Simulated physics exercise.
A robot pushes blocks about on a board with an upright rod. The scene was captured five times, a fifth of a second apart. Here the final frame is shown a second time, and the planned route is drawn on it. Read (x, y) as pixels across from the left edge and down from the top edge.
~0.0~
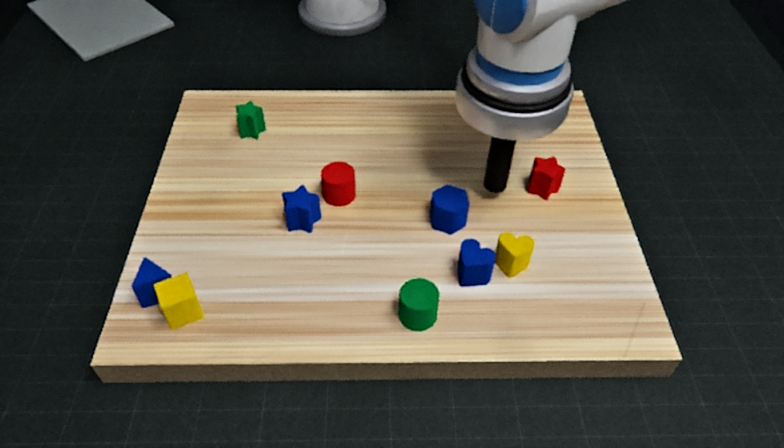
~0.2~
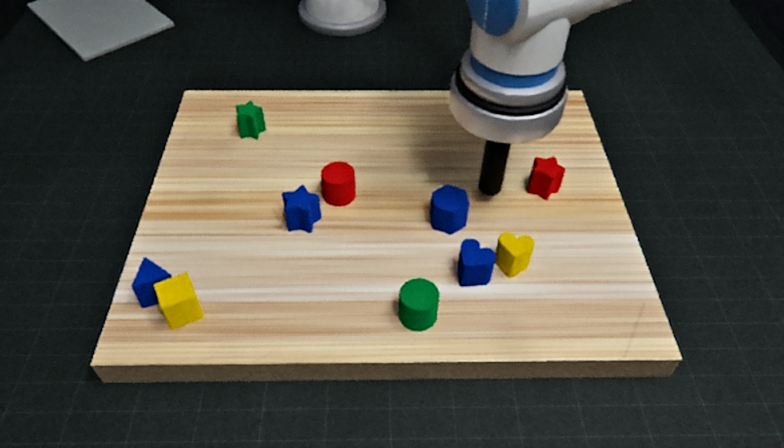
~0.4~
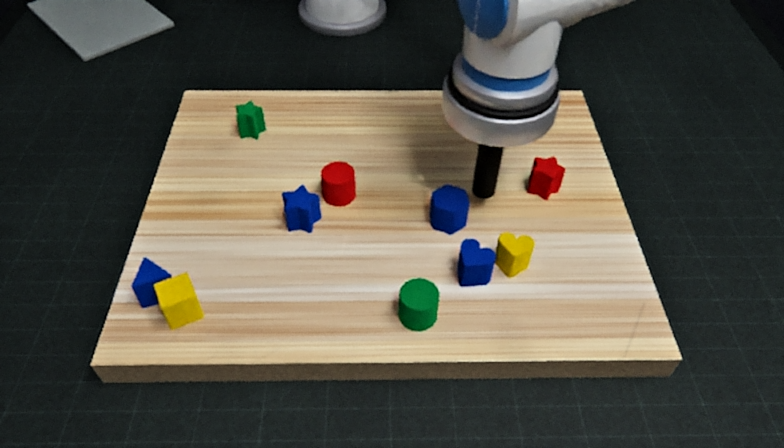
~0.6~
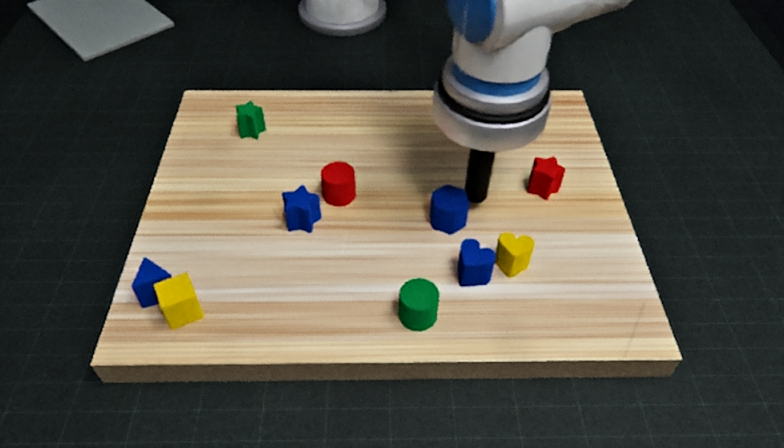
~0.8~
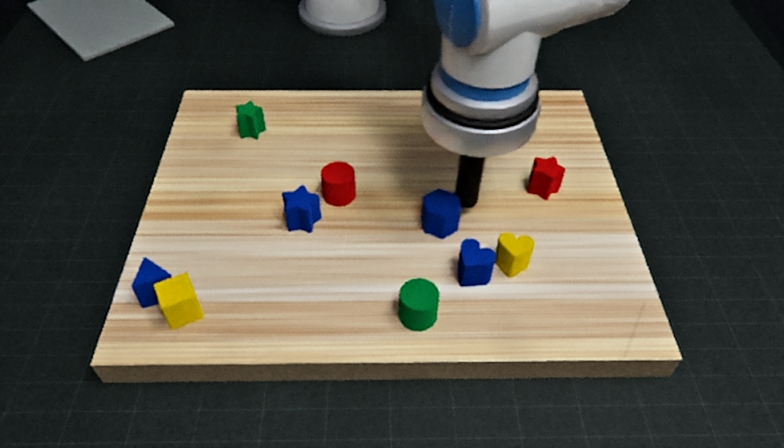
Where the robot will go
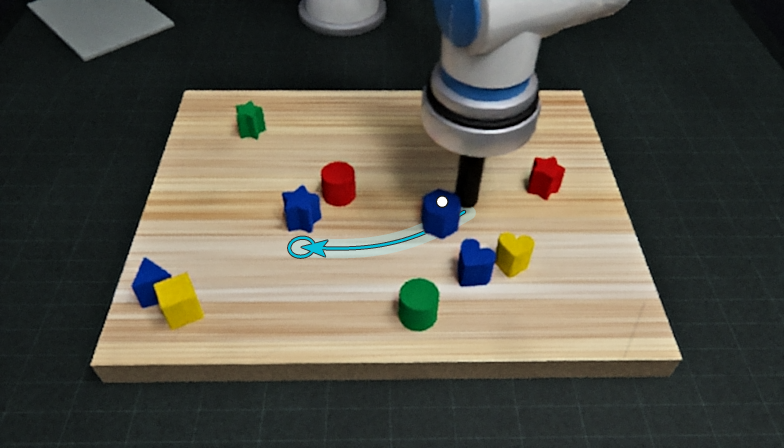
At first, a robot arm holds its dark upright rod between a blue six-sided block and a red star on a wooden board scattered with colourful blocks. The rod moves slowly left and slightly toward the viewer, then nudges the blue six-sided block a little to the left while the others stay still.
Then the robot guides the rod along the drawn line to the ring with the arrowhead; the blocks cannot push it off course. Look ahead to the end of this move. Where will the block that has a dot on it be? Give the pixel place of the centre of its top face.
Its top middle will sit at (330, 250).
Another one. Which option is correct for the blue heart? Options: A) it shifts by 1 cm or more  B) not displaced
B: Not displaced.
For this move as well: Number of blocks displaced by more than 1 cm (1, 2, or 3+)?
I expect one block to move.
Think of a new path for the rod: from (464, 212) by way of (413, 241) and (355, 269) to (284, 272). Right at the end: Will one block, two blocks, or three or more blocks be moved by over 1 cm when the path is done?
That's one.
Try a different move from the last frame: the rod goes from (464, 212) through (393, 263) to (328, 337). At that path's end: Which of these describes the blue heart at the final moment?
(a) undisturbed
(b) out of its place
That would be a.
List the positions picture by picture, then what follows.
The first picture shows lower end of the rod (495, 185), tops of blocks, blue star-shaped block (299, 198), blue six-sided block (451, 197), blue heart (476, 253).
The second picture shows rod (490, 188), blocks as before.
The third picture shows rod (483, 191), blocks as before.
The fourth picture shows rod (475, 195), blocks as before.
The fifth picture shows rod (466, 200), blue star-shaped block (299, 198), blue six-sided block (442, 202), blue heart (476, 253).
The drawn path runs from (464, 212) over (418, 235) and (361, 248) to (302, 247); the dot is on the blue six-sided block.
What follows on the original path. One third of the way, rod (418, 223); blue six-sided block (391, 225).
Two thirds of the way, rod (360, 236); blue six-sided block (342, 246), turned 40° anticlockwise.
At the end, rod (300, 235); blue star-shaped block not moved; blue six-sided block (330, 250), turned 80° anticlockwise; blue heart not moved.
